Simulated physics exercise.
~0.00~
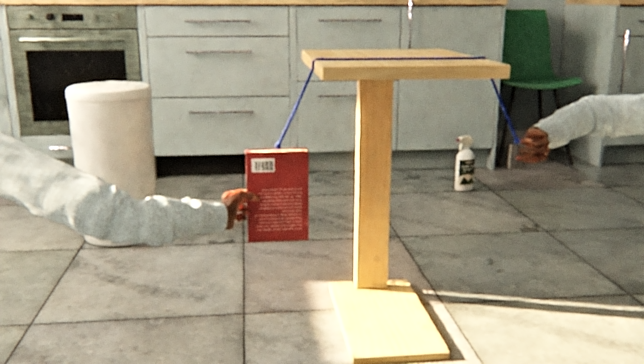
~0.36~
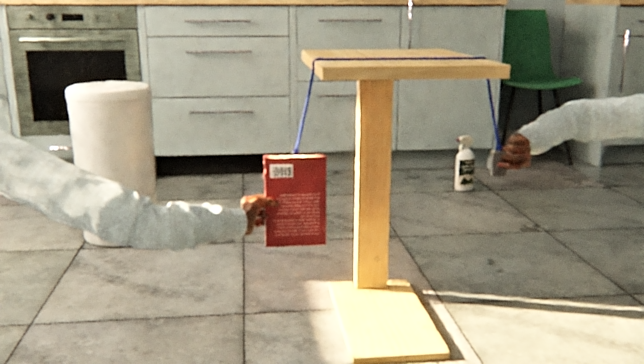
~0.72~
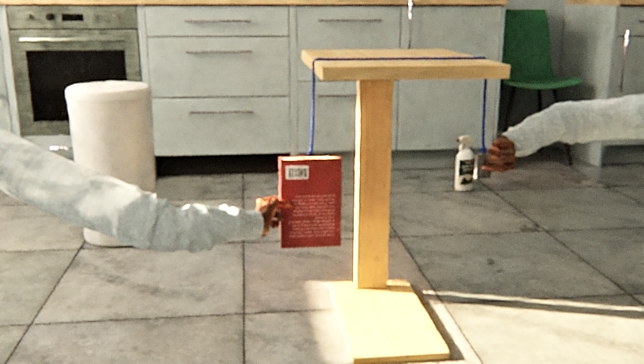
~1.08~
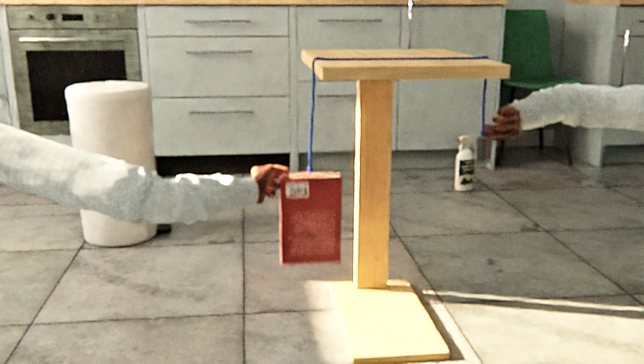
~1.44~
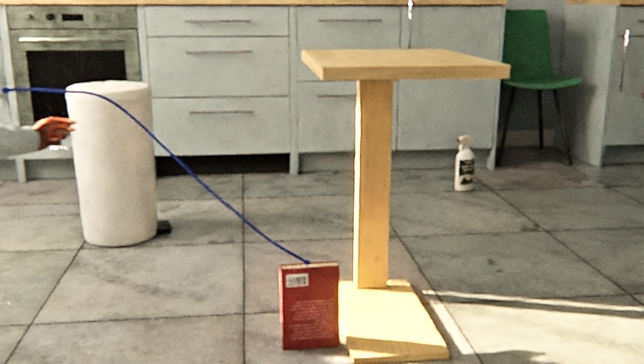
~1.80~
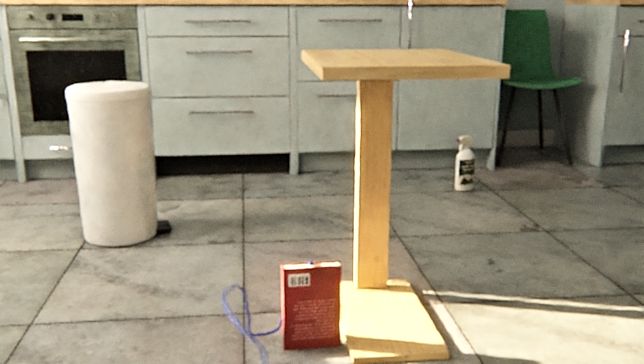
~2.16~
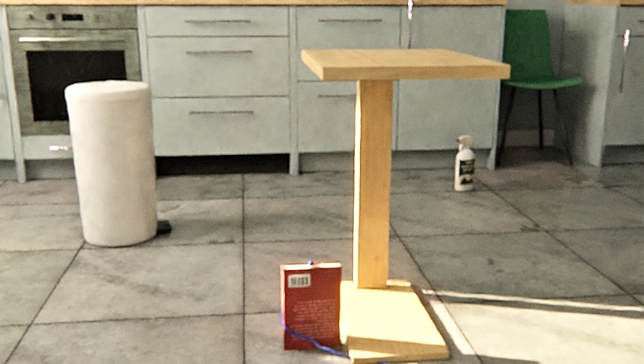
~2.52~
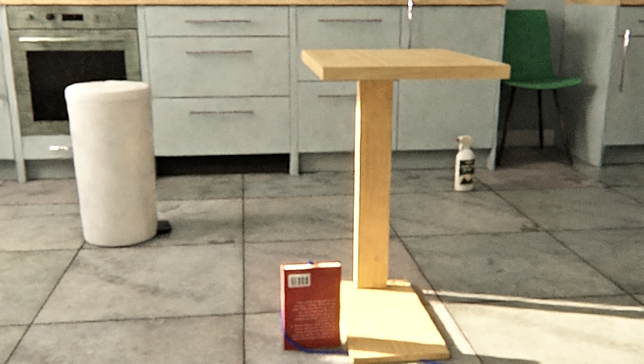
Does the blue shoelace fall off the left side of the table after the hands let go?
Yes, the shoelace slides off the table to the left as the red book drops, and it ends up on the floor by the book.
The footage shows two hands steadying a red book and a small object joined by a blue shoelace over a wooden side table; once released, the book drops to the floor on the left, and the lace slips off leftwards and settles beside it.
